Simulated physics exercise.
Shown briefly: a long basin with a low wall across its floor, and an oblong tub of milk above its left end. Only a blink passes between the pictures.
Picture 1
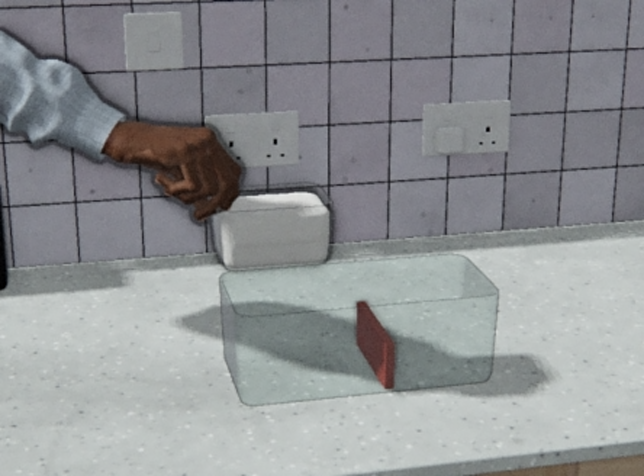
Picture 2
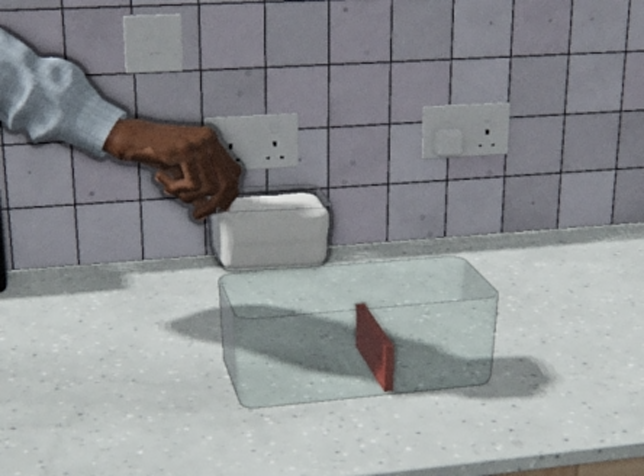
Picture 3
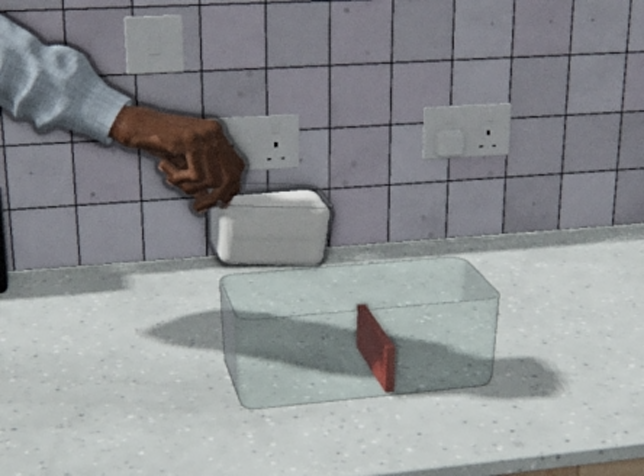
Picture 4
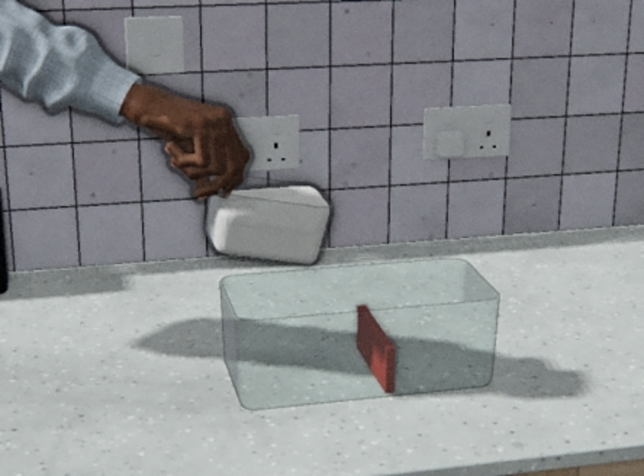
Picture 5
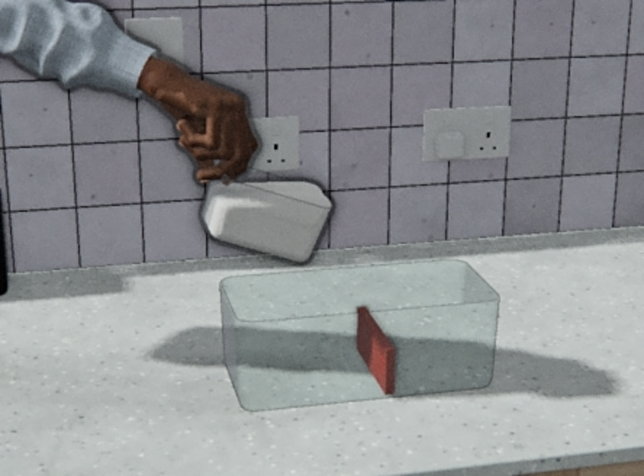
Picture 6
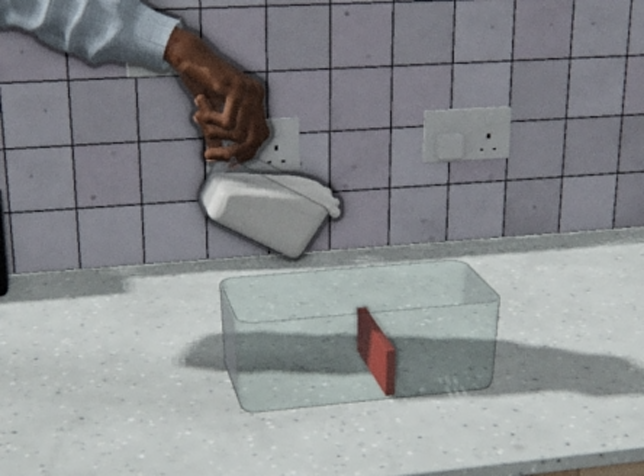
Hand tilting a white oblong tub rightward above a clear basin with a red divider, milk starting over its right rim.
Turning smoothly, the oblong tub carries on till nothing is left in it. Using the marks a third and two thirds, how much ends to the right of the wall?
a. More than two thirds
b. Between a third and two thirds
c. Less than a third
Option a: More than two thirds.
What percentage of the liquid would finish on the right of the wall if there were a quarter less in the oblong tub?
Close to 85 per cent.
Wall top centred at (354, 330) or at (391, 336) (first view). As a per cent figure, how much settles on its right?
In order, near 90 and 65 in a hundred.
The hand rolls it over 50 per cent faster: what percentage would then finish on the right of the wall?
Roughly 75 percent.
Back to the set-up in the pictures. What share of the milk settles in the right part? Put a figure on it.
About 85 per cent.
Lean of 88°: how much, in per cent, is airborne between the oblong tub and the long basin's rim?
That comes to near 50 percent.
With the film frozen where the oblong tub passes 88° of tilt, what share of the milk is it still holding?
It keeps around 35 per cent at that angle.
A moment on, the tilt is 88° and 36 per cent is still to pour, 3 is left of the wall and 13 right of it.
Next, the tilt is 101° and 4 per cent is still to pour, 3 is left of the wall and 80 right of it.
Then the tilt is 101° and 0 per cent is still to pour, 9 is left of the wall and 85 right of it.
Later the tilt is 101° and 0 per cent is still to pour, 11 is left of the wall and 85 right of it.
In the end 12 per cent lies left of the wall, 85 right of it and 4 outside.
